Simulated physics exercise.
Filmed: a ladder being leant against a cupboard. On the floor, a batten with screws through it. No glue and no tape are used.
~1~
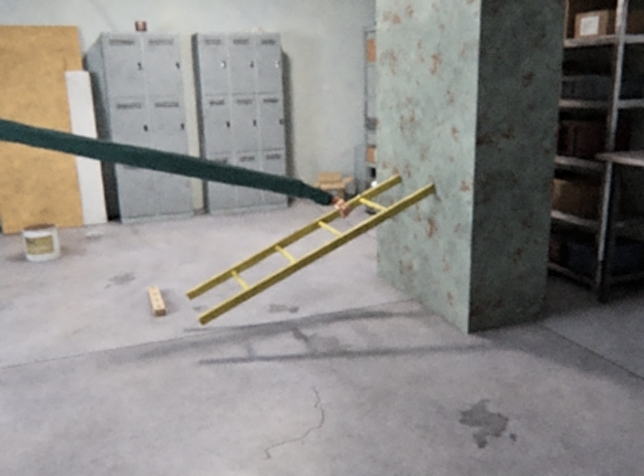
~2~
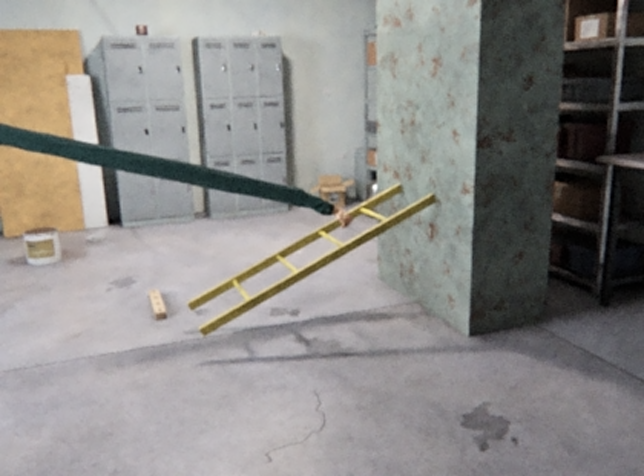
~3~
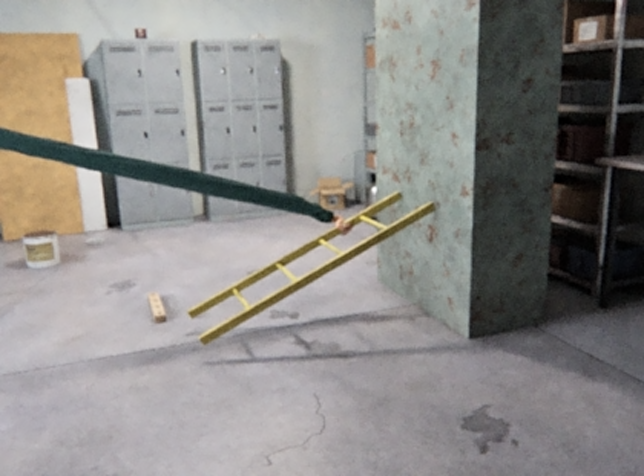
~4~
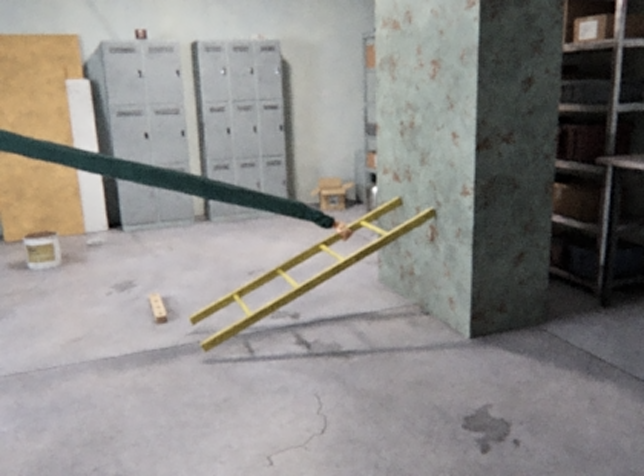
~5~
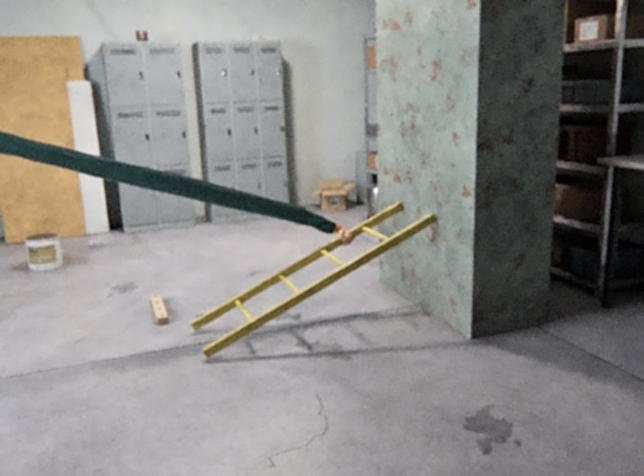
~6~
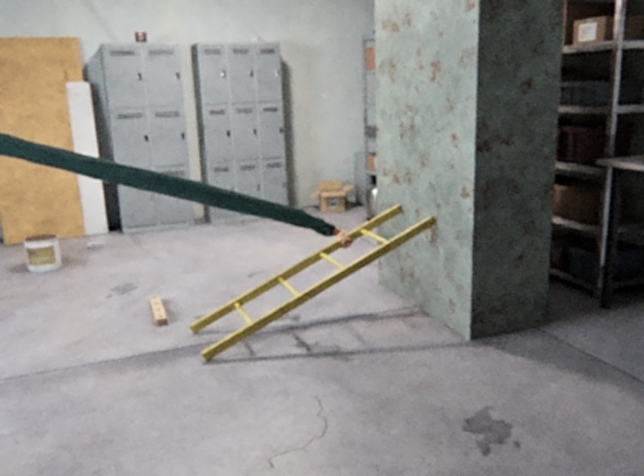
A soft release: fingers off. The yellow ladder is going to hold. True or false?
False.
Then, 0.26 s later than the last frame, yellow ladder tilted by 11° near (307, 297).
Then, 0.40 s later than the last frame, yellow ladder tilted by 24° near (303, 321).
Then, 0.66 s later than the last frame, yellow ladder tilted by 23° near (302, 325).
When it is over, the yellow ladder gives way at the feet, near (302, 324).
